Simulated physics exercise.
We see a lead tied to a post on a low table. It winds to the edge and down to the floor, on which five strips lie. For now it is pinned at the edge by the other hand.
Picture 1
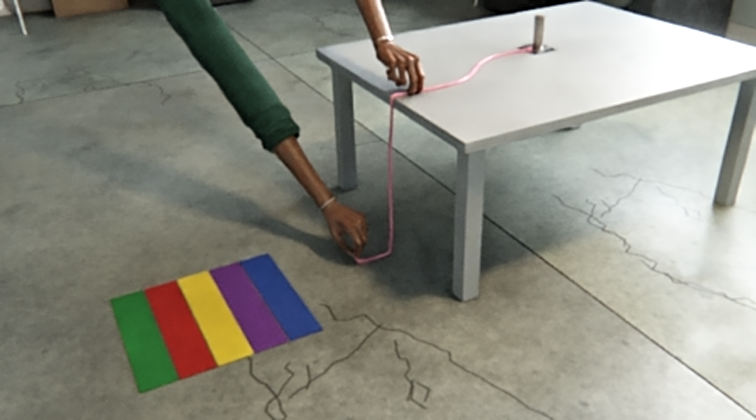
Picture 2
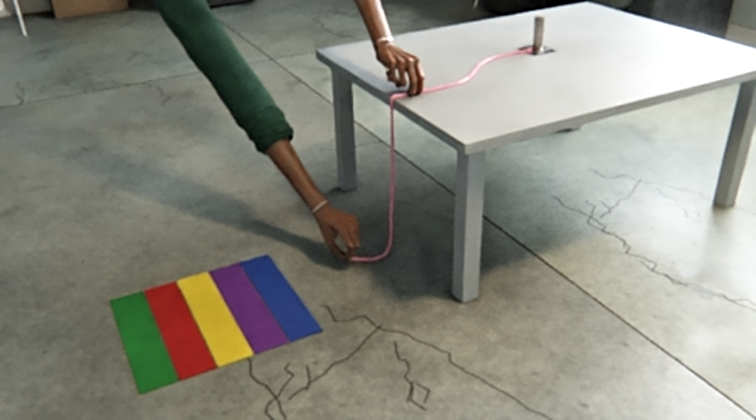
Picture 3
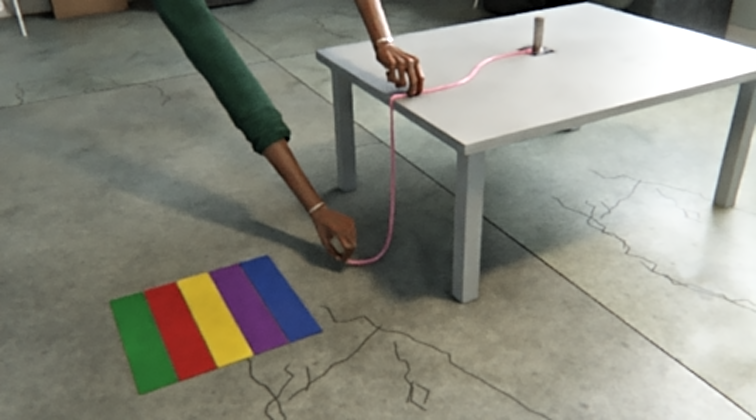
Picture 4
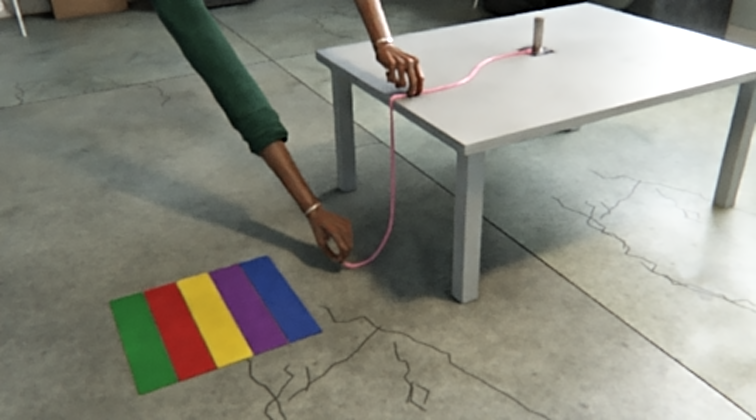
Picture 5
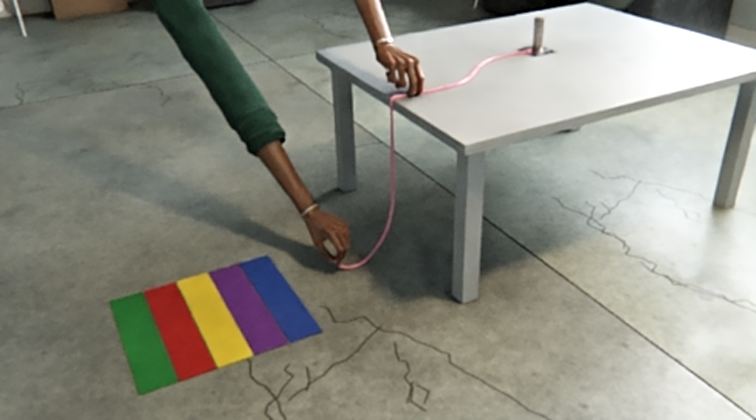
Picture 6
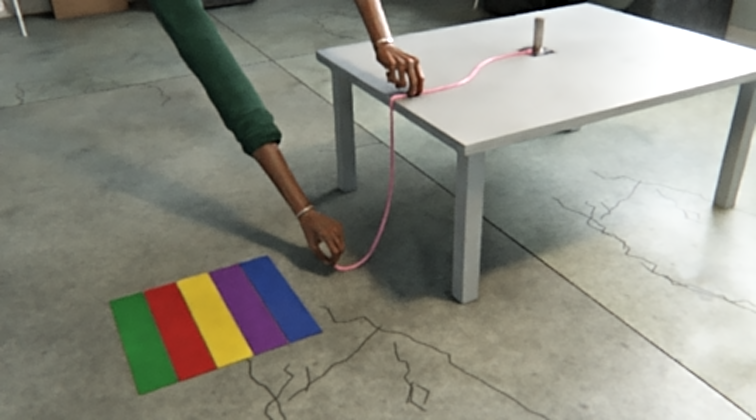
A hand holding the end of a pink cord near the floor shifted slightly left toward the coloured strips, the cord curving a little more, while another hand kept it pinned at the table's edge.
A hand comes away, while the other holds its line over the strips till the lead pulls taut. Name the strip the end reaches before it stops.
Purple.
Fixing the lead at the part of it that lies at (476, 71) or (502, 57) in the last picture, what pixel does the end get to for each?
Estimates in sequence: (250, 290) then (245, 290).
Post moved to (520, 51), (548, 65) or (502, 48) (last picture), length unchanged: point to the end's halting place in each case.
Places per try: (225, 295); (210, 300); (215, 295).
A little later, end near (294, 273); short of the strips.
Next, end near (261, 284); over blue.
When it is tight, end near (242, 289); over purple. The end stops over the purple strip.
